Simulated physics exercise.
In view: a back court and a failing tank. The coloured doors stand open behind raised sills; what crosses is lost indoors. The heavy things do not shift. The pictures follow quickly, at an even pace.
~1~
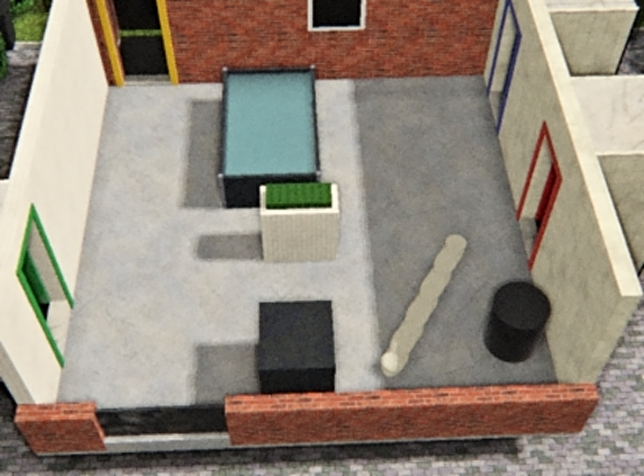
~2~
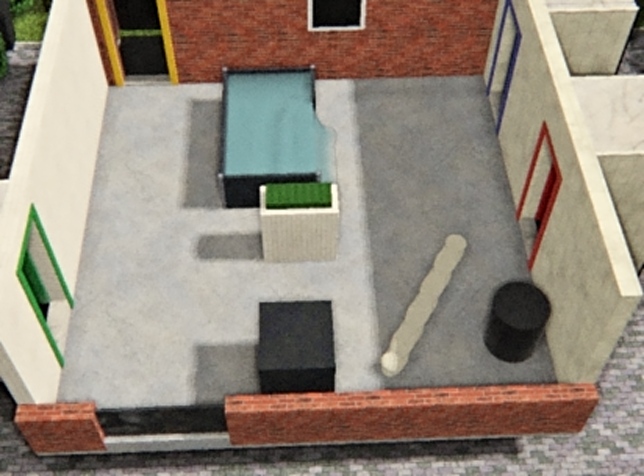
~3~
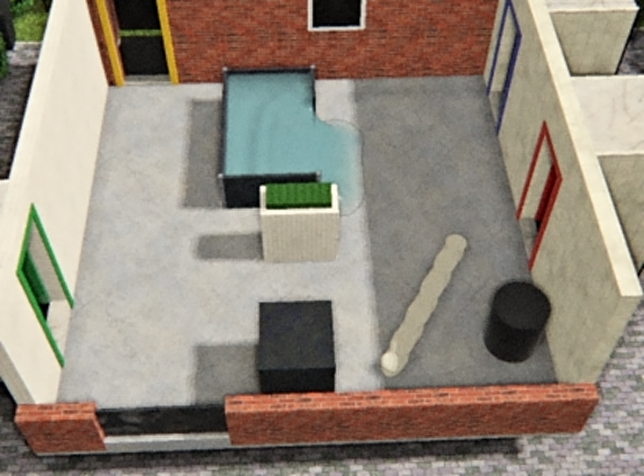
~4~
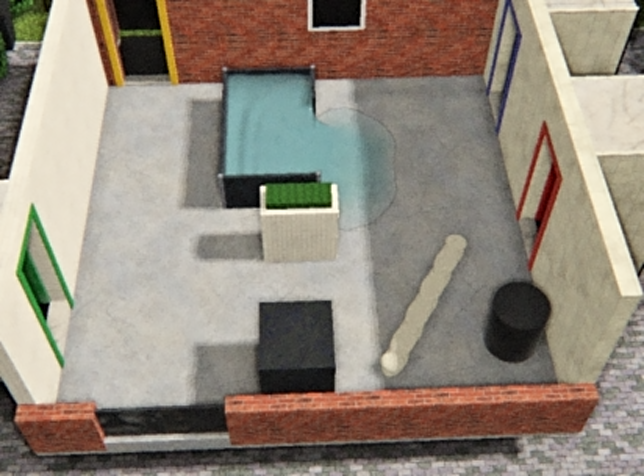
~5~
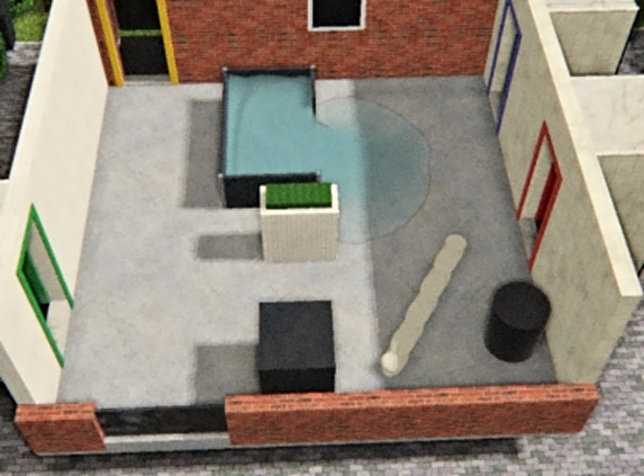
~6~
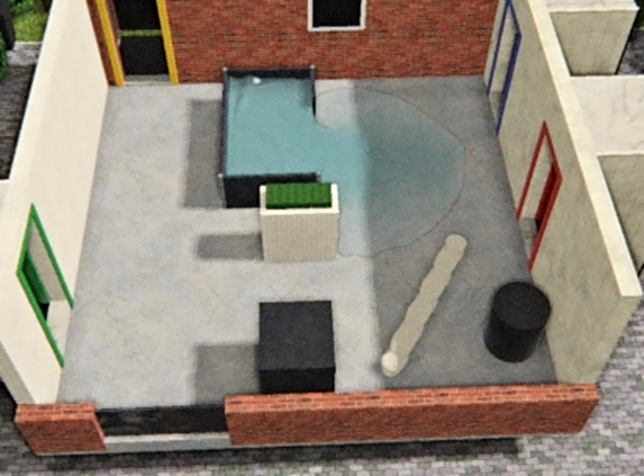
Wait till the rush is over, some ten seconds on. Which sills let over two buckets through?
One by one: The green door stays under that; the yellow door stays under that; the red door takes more than that; the blue door takes more than that.
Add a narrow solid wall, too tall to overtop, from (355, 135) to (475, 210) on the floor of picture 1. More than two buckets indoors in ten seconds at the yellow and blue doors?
Then: The yellow door lets less in; the blue door takes less.
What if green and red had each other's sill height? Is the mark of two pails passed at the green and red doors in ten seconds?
In short: The green one is under, the red one takes less.
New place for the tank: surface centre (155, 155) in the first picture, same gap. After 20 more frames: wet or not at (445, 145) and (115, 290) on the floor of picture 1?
One after the other: Flooded, not flooded.
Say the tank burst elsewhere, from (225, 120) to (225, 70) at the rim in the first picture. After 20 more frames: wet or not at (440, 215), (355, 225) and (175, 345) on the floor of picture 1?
As listed: Not flooded, not flooded, under water.
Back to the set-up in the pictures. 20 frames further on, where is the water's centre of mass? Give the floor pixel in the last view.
Around (391, 178).
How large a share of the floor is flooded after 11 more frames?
About 30 per cent.
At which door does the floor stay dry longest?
It is the green one.
A moment on, water covers 30 % of the floor; the green door not reached, the yellow door not reached, the red door wet at the sill, nothing in, the blue door under two buckets in.
Next, water covers 30 % of the floor; the green door not reached, the yellow door not reached, the red door over two buckets in, the blue door over two buckets in.
Then, water covers 45 % of the floor; the green door not reached, the yellow door not reached, the red door far over two buckets in, the blue door over two buckets in.
Later, water covers 60 % of the floor; the green door not reached, the yellow door wet at the sill, nothing in, the red door far over two buckets in, the blue door far over two buckets in.
In the end, water covers 85 % of the floor; the green door wet at the sill, nothing in, the yellow door under two buckets in, the red door far over two buckets in, the blue door far over two buckets in.
